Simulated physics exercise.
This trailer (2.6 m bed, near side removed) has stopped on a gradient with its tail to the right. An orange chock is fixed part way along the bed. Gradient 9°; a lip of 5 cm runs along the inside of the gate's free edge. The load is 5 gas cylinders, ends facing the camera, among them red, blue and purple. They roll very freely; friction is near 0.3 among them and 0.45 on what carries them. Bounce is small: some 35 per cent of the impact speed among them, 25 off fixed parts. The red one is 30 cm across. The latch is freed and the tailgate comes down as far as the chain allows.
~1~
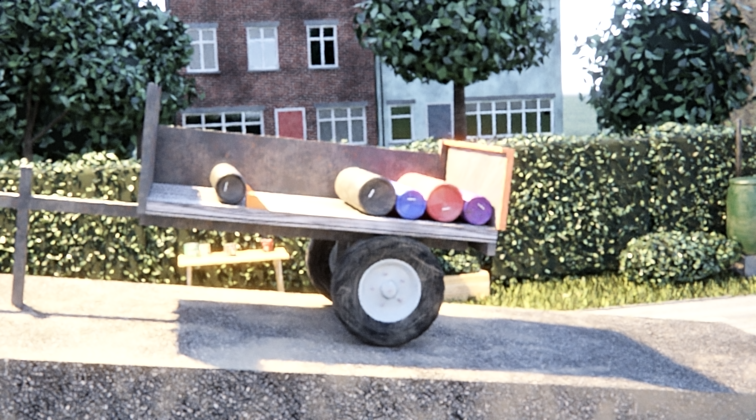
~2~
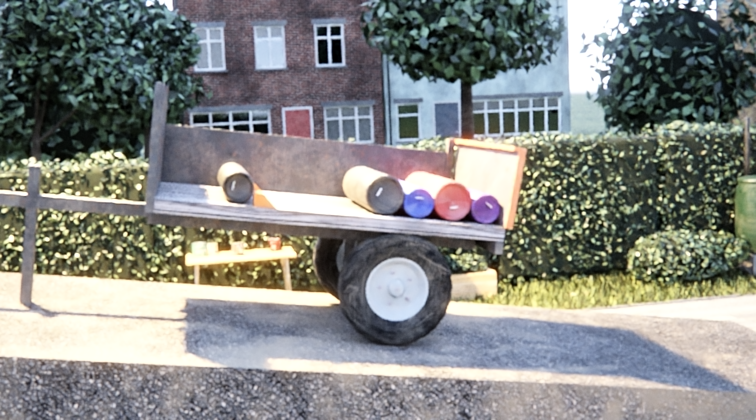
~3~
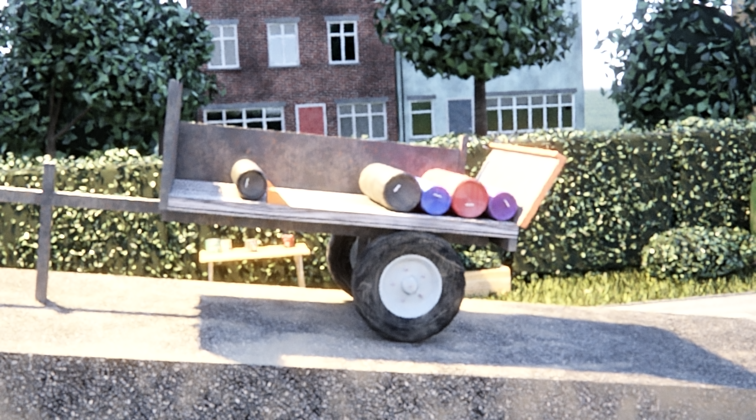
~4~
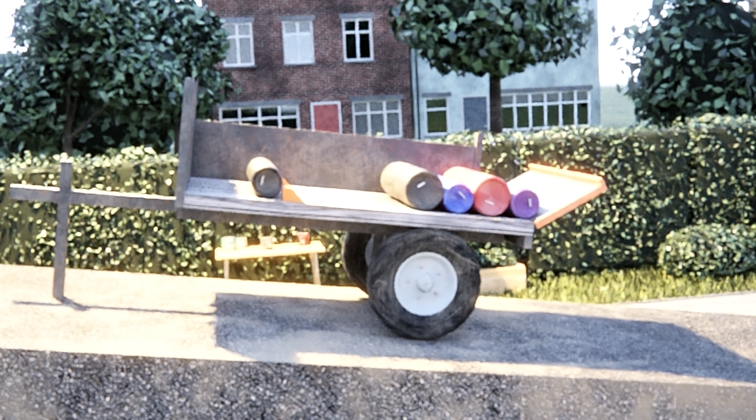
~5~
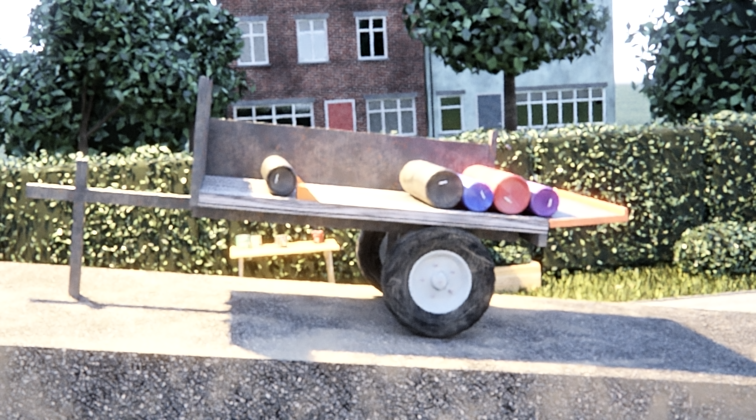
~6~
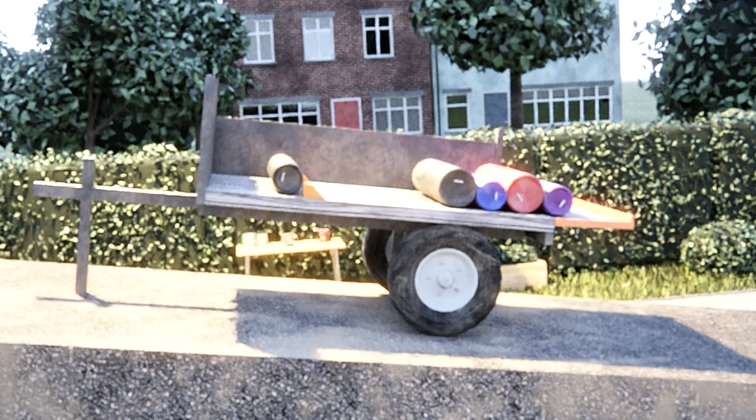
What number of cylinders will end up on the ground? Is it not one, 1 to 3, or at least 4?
The answer is not one, which leaves 5 of 5.
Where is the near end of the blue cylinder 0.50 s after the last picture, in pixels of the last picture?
At about (524, 198).
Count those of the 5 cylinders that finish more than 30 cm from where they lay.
In all, 4.
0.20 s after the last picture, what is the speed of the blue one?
Near 0.5 m/s.
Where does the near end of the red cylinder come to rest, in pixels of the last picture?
Around (583, 198).
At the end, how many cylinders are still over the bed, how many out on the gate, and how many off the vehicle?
In that order: 3, 2, 0.
Another 0.2 s on from the last picture, red is on the bed, 10 cm short of the hinge, rolling right; blue is on the bed, 40 cm short of the hinge, rolling right; purple is on the gate, 15 cm past the hinge, rolling right; 0 gone off the back.
Another 0.5 s on from the last picture, red is on the gate, 5 cm past the hinge, rolling right; blue is on the bed, 20 cm short of the hinge, rolling right; purple is on the gate, 30 cm past the hinge, rolling right; 0 gone off the back.
Another 0.7 s on from the last picture, red is on the gate, 20 cm past the hinge, rolling right; blue is on the bed, 5 cm short of the hinge, rolling right; purple is on the gate, 45 cm past the hinge, rolling right; 0 gone off the back.
In the end (1.0 s after the last picture), red is on the gate, 25 cm past the hinge; blue is on the bed, 5 cm short of the hinge; purple is on the gate, 50 cm past the hinge; 0 gone off the back.
